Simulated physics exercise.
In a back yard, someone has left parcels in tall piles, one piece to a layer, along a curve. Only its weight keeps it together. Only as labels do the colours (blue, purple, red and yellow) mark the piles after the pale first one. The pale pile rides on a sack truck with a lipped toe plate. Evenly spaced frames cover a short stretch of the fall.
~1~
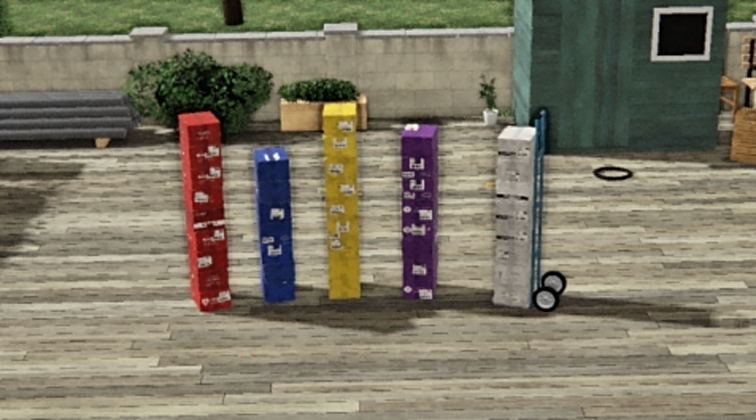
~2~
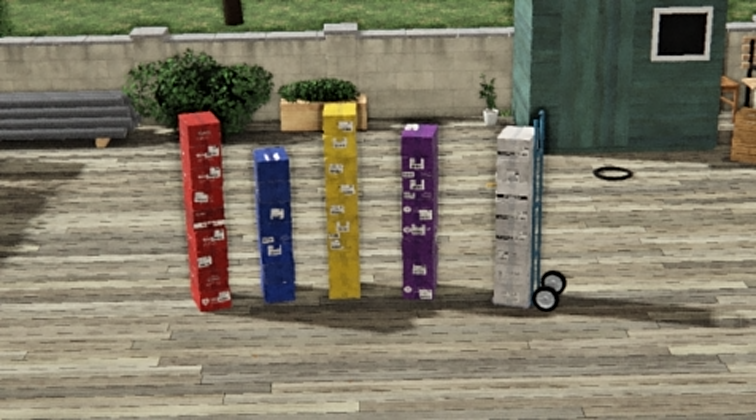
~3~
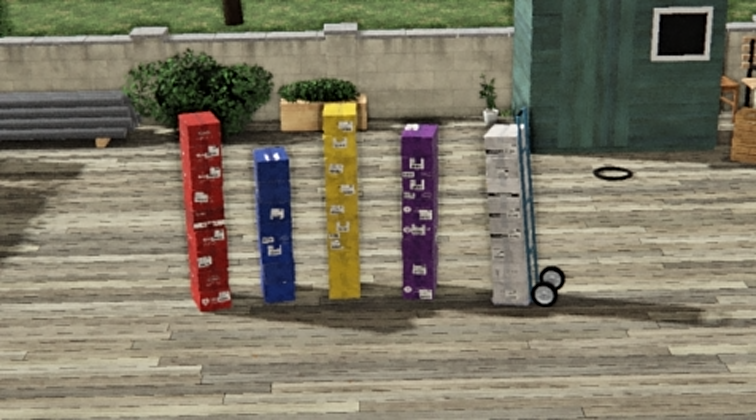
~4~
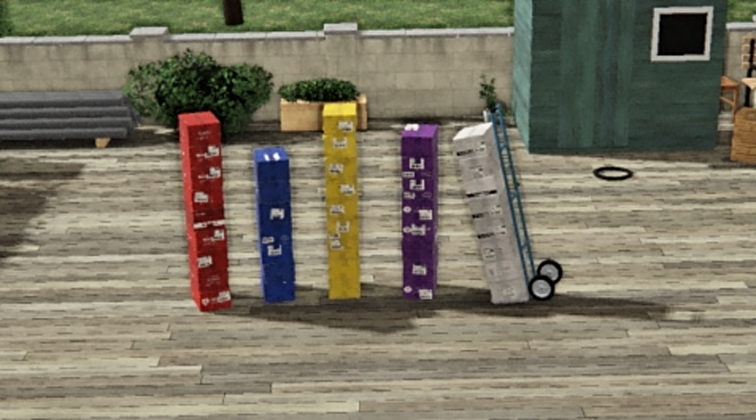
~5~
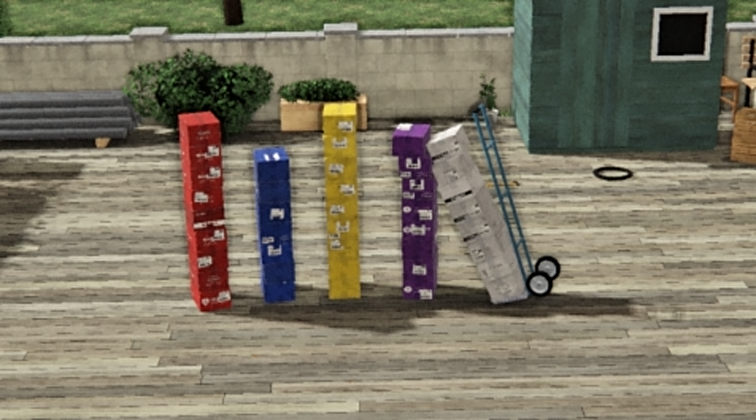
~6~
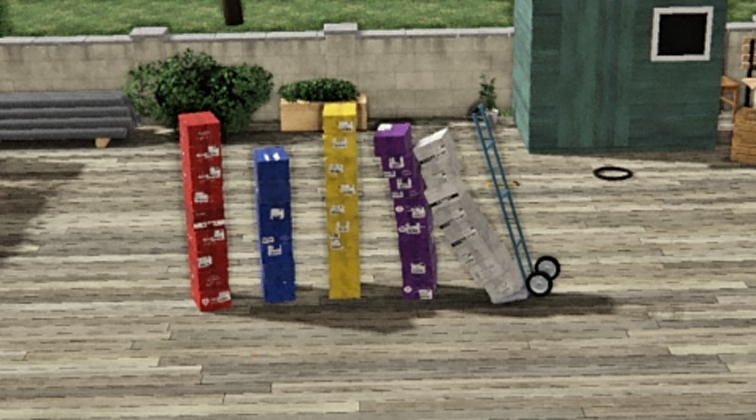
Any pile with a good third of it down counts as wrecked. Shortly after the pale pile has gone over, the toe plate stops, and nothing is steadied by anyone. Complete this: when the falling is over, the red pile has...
When the falling is over, the red pile has come down.
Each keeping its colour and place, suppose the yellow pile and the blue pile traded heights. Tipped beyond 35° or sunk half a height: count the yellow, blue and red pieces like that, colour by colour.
By colour, the number down is yellow 6, blue 9 and red 9.
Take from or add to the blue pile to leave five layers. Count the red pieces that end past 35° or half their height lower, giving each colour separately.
Red 9.
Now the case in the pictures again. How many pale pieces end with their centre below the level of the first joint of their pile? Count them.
Of the pale pieces, the number is 7.
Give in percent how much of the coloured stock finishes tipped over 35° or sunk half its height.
Close to 95 %.
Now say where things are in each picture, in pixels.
In the first picture (each place is the centre of the face we see best), truck frame (536, 159) level; top red parcel (205, 135); top purple parcel (417, 147); the others all in place.
The second picture shows truck frame (535, 158) level; top red parcel (205, 135).
The third picture shows truck frame (521, 154) rocked barely, top of the pale pile leaning barely; top red parcel (205, 135); the others all in place.
The fourth picture shows truck frame (500, 151) rocked a little, top of the pale pile leaning clearly; top red parcel (205, 135); the others all in place.
The fifth picture shows truck frame (486, 150) rocked clearly, top of the pale pile leaning clearly; top red parcel (205, 135); top purple parcel (408, 147) moved half its height; 2 have shifted.
The sixth picture shows truck frame (485, 150) rocked clearly, top of the pale pile leaning clearly; top red parcel (205, 135); top purple parcel (389, 146) tilted barely; 7 have shifted.
Just after the last frame, 8 of the pale pile down; none of the 9 red parcels down (8 of 33 in all colours); top red parcel unmoved; top purple parcel tilted clearly, about its own height lower.
A moment on, 8 of the pale pile down; 9 of the 9 red parcels down (32 of 33 in all colours); top red parcel tilted well over, some three heights lower; top purple parcel on its side.
When it is over, 7 of the pale pile down; 9 of the 9 red parcels down (32 of 33 in all colours); top red parcel on its side; top yellow parcel upside down. In pixels of the last frame, middles, top red parcel near (15, 287), top yellow parcel near (43, 253).
